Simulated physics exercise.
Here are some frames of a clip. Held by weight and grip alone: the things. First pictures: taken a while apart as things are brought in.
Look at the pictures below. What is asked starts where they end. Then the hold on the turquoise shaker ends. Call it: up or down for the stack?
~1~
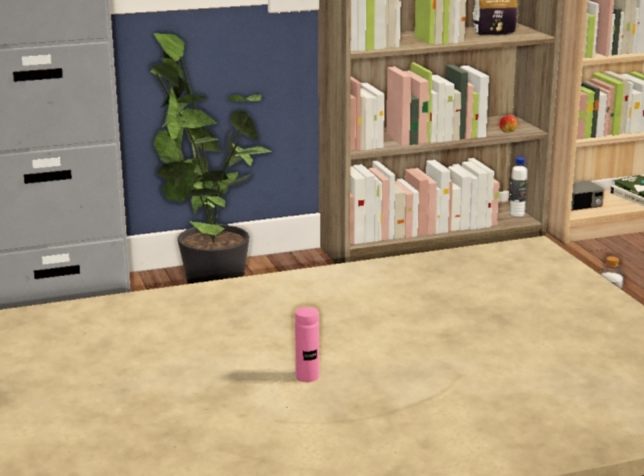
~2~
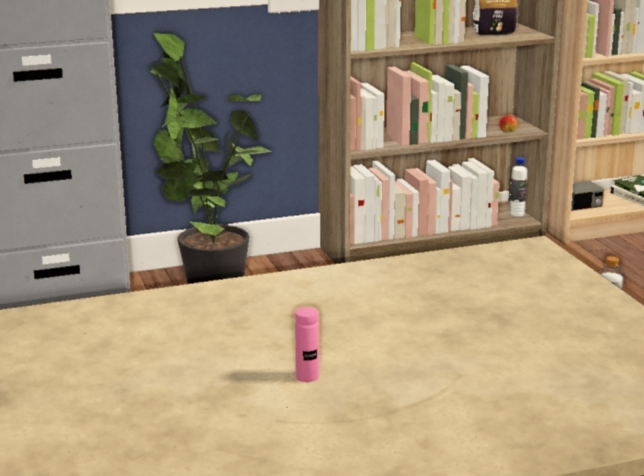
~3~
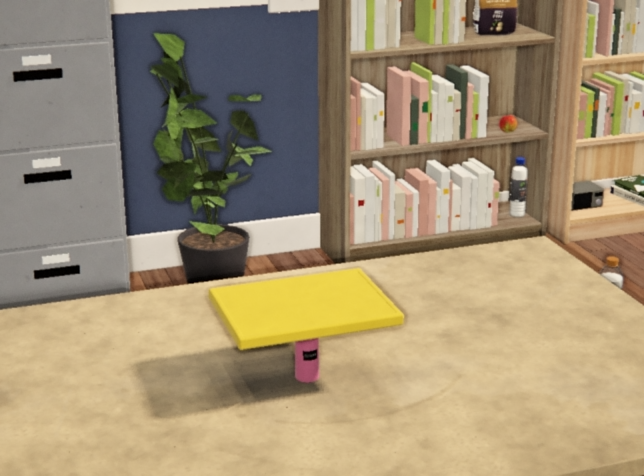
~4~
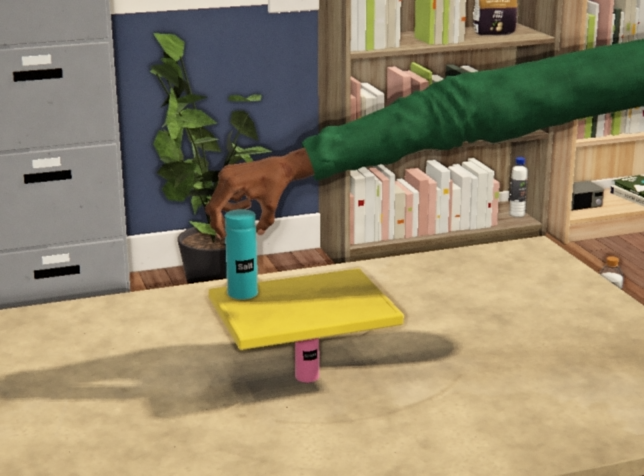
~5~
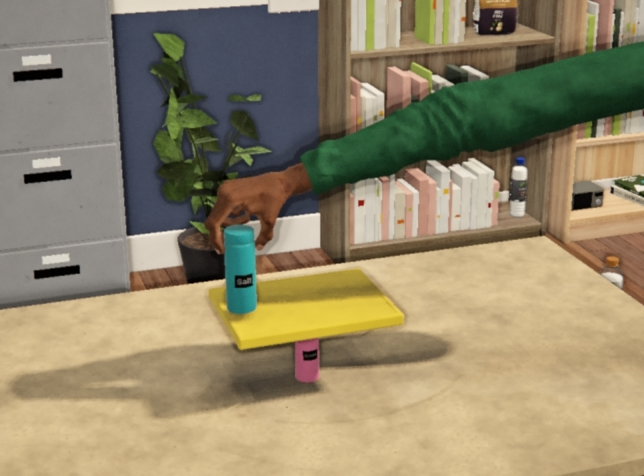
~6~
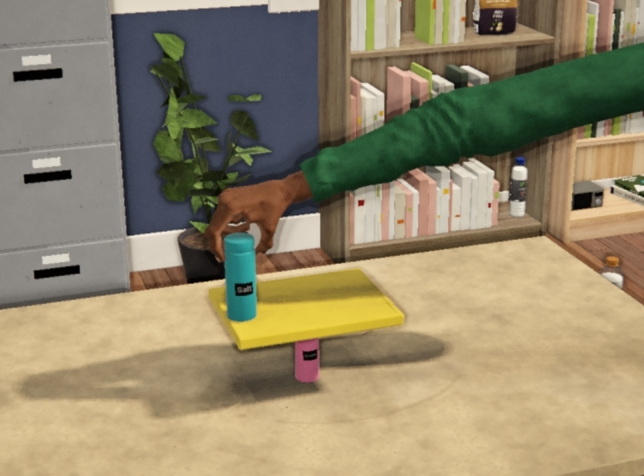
Down - it falls.
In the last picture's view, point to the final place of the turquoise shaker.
Around (196, 396).
Then, 0.30 s after the last picture, turquoise shaker now fallen; yellow lid tipped 29° from how it was.
Then, 0.50 s after the last picture, yellow lid tipped 64° from how it was.
Then, 0.70 s after the last picture, yellow lid now fallen; pink shaker tipped 39° from how it was.
Then, 0.80 s after the last picture, pink shaker now fallen.
By the end, fallen, turquoise shaker, yellow lid and pink shaker. Seen from the same camera at the end, turquoise shaker near (196, 396). The stack gives way.
